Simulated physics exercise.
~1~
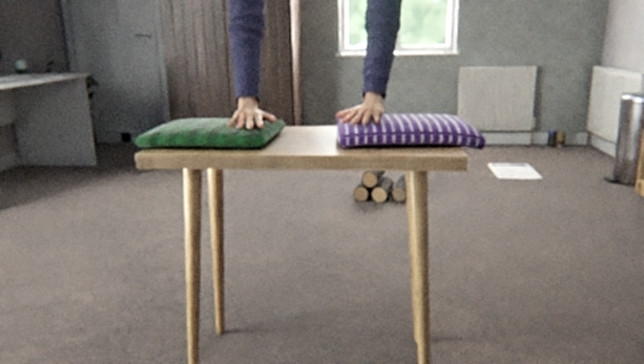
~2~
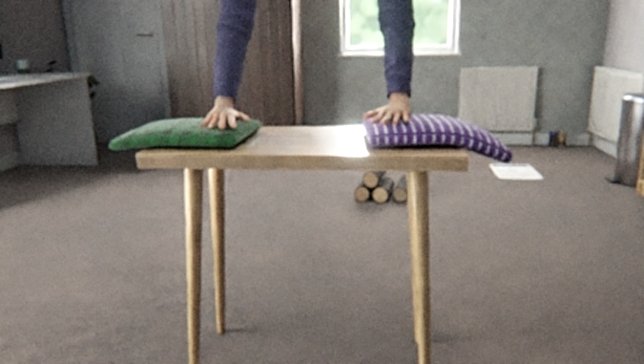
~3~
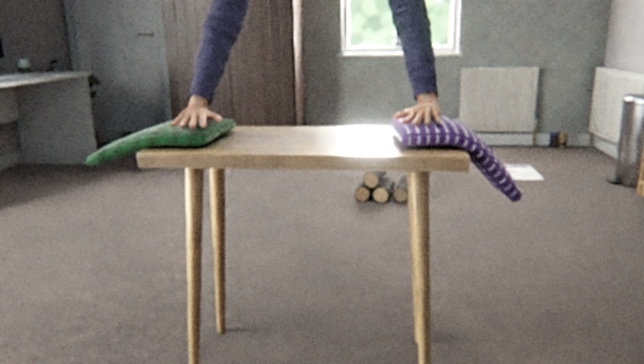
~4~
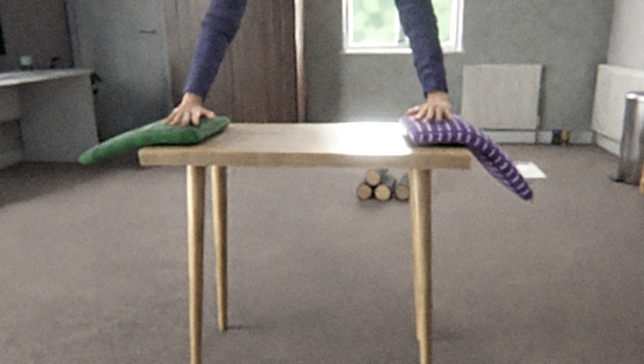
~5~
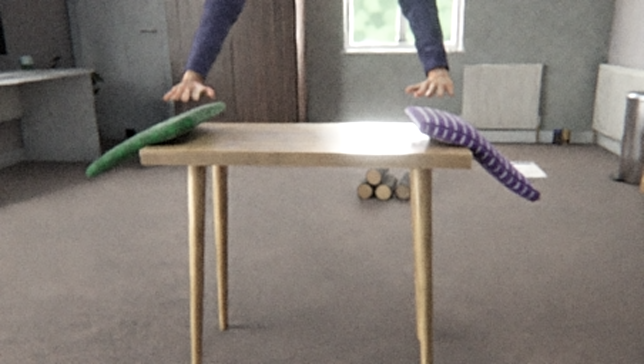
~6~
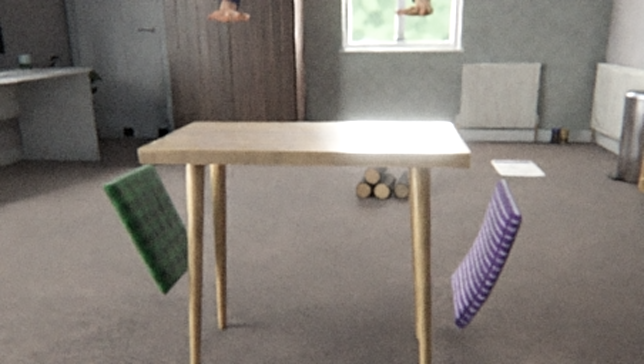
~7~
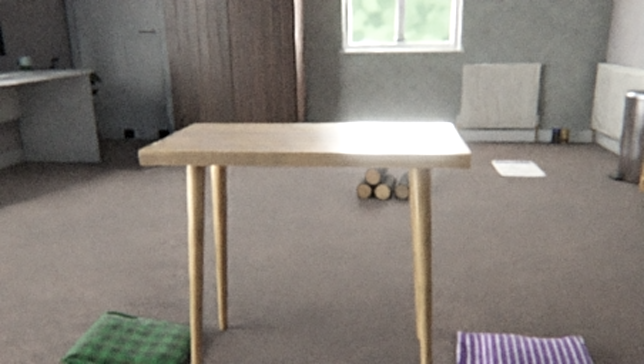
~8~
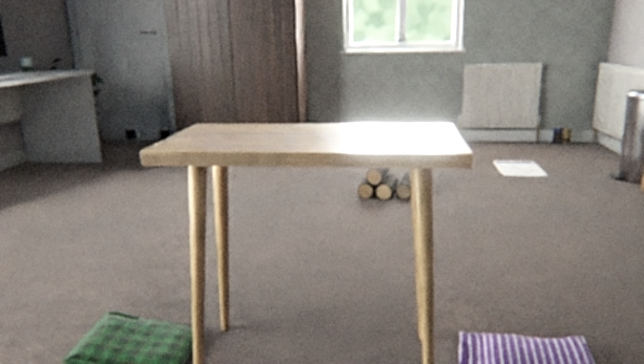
In a room, hands push green and purple cushions outward, release them, and both fall.
